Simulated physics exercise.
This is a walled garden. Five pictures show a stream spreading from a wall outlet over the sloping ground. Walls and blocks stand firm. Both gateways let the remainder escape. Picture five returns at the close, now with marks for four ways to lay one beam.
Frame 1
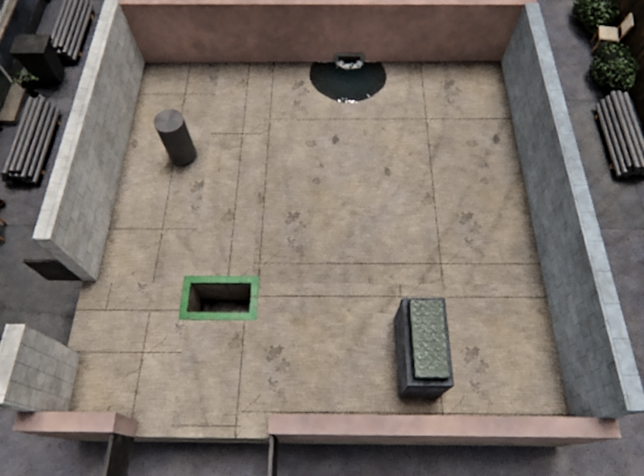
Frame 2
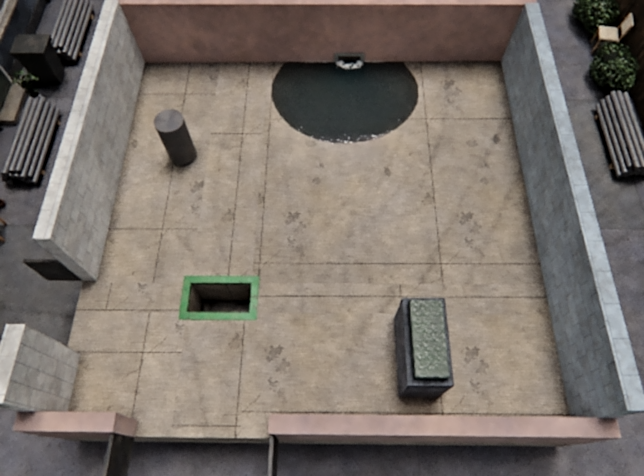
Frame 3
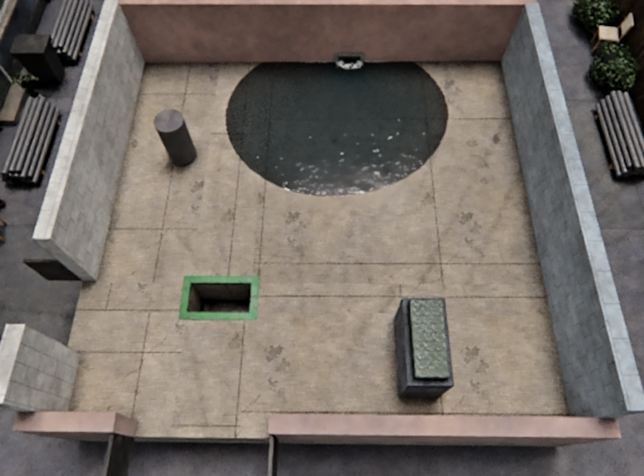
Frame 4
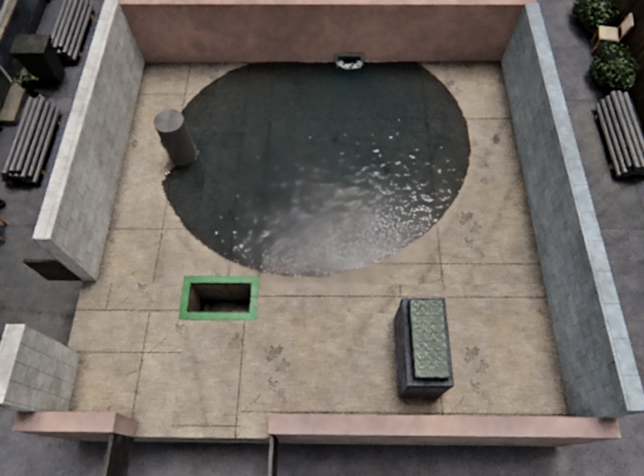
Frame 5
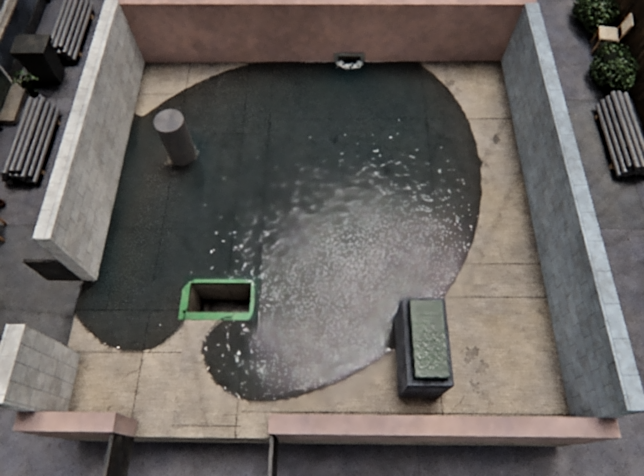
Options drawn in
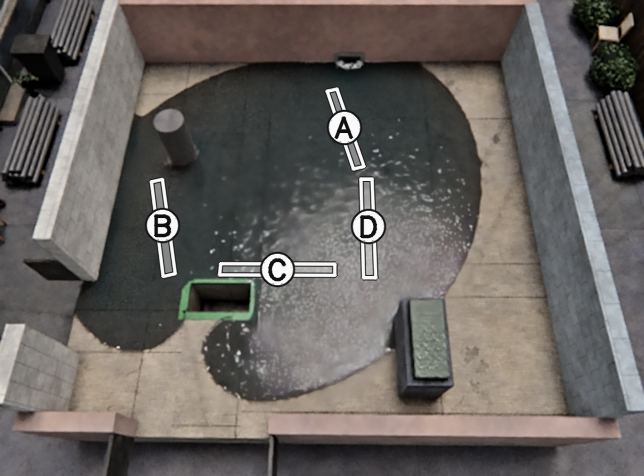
In the video, dark water spreads from an outfall in the back wall across the paved floor of a walled garden, surrounding a short post, then reaching around a green-edged gully and up to a dark block.
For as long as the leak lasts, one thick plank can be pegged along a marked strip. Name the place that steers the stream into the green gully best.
The answer is place B.
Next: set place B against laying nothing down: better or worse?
It is better.
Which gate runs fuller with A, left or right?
The right one.
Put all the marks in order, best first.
The order is B, D, A, C.
In white, A from (332, 90) to (358, 167); B from (156, 180) to (169, 275); C from (220, 269) to (334, 269); D from (369, 277) to (366, 179).
If A is chosen, about 15 % of the stream goes into the green gully, about 83 % out by the gates.
If B is chosen, about 42 % of the stream goes into the green gully, about 57 % out by the gates.
If C is chosen, about 7 % of the stream goes into the green gully, about 93 % out by the gates.
If D is chosen, about 23 % of the stream goes into the green gully, about 77 % out by the gates.
